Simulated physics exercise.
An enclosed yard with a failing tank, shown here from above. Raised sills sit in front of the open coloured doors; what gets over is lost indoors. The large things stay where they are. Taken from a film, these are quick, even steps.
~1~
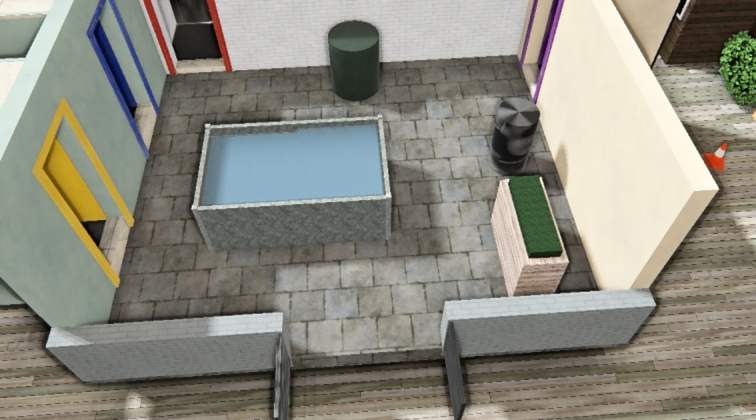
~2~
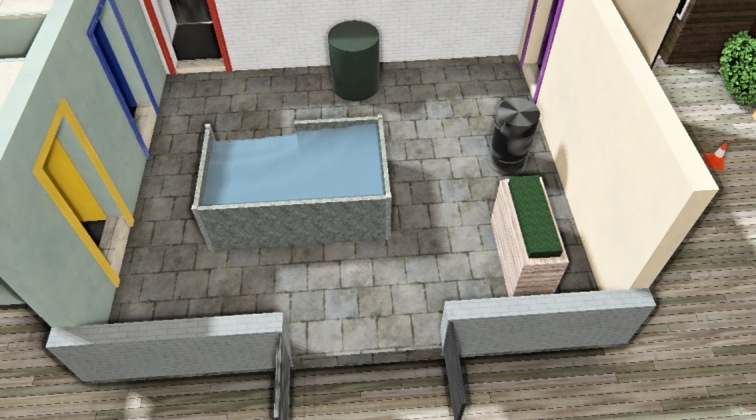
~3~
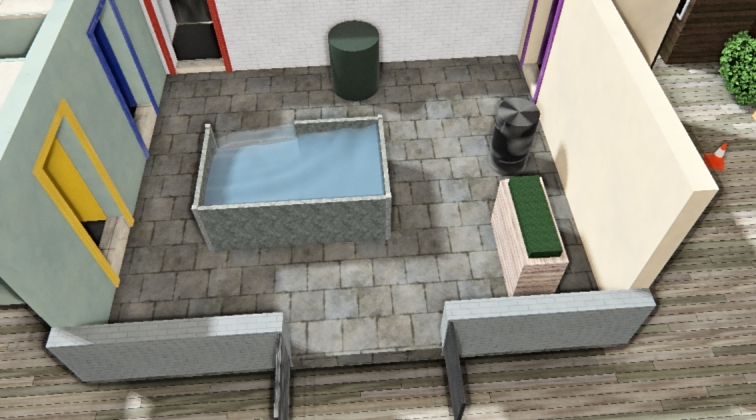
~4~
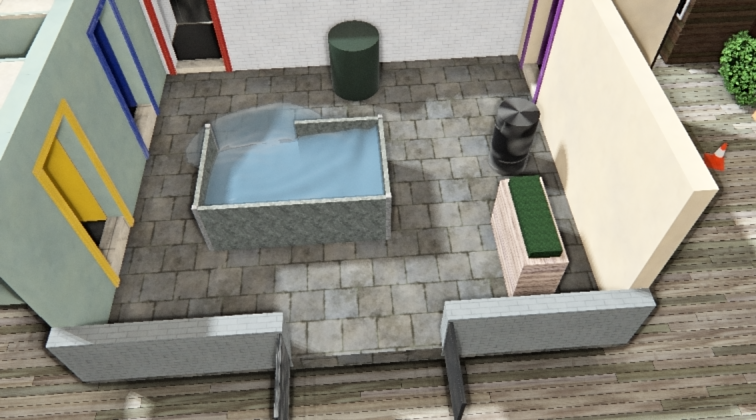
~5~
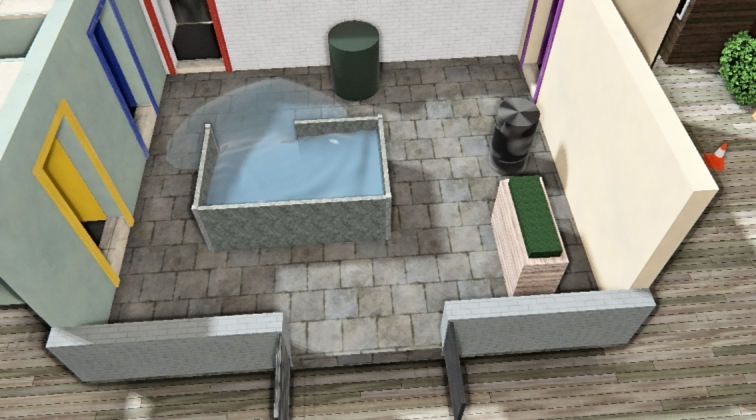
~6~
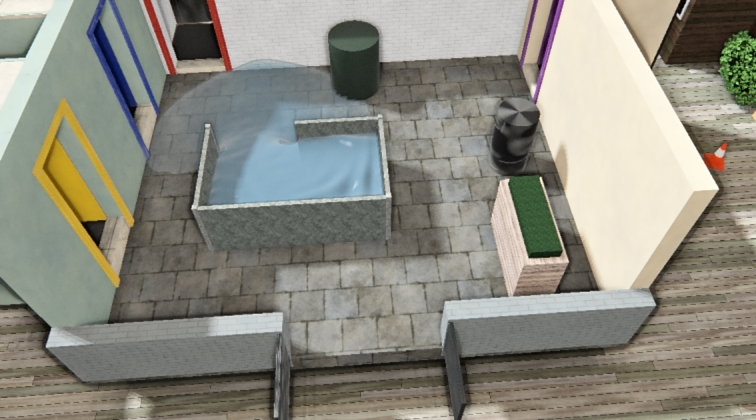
At first, a stone-walled water tank stands full and still in a paved yard with coloured doorways. Then part of its far wall is gone, leaving a gap at the back left, and the water inside ripples. Water pours out through the gap and spreads in a widening, rounded sheet across the paving behind.
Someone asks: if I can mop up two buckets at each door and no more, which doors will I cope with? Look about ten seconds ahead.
I expect the blue door to stay within two buckets; I expect the yellow door to stay within two buckets; I expect the red door to go over the limit; I expect the purple door to stay within two buckets.
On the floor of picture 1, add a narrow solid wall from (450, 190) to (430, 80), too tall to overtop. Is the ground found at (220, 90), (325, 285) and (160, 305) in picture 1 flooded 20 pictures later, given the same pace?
In order: Soaked, untouched, untouched.
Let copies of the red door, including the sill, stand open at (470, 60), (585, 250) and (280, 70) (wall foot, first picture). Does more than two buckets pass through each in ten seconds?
One after the other: Lets less in, keeps below it, goes over.
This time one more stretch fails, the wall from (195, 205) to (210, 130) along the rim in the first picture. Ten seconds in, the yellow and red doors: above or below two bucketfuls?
I think the yellow door crosses the limit and the red door crosses the limit.
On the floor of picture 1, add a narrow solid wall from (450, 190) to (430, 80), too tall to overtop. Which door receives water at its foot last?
Final one: The yellow door.
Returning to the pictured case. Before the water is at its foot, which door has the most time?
It's the yellow door.
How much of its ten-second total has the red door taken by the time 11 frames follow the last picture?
Around 40 percent.
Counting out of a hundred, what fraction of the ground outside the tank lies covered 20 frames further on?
I reckon around 60 %.
A moment on, water covers 25 % of the floor; the blue door wet at the sill, nothing in, the yellow door not reached, the red door over two buckets in, the purple door not reached.
Next, water covers 35 % of the floor; the blue door wet at the sill, nothing in, the yellow door not reached, the red door far over two buckets in, the purple door not reached.
Then, water covers 60 % of the floor; the blue door wet at the sill, nothing in, the yellow door wet at the sill, nothing in, the red door far over two buckets in, the purple door under two buckets in.
Later, water covers 80 % of the floor; the blue door wet at the sill, nothing in, the yellow door wet at the sill, nothing in, the red door far over two buckets in, the purple door under two buckets in.
In the end, water covers 100 % of the floor; the blue door wet at the sill, nothing in, the yellow door wet at the sill, nothing in, the red door far over two buckets in, the purple door under two buckets in.
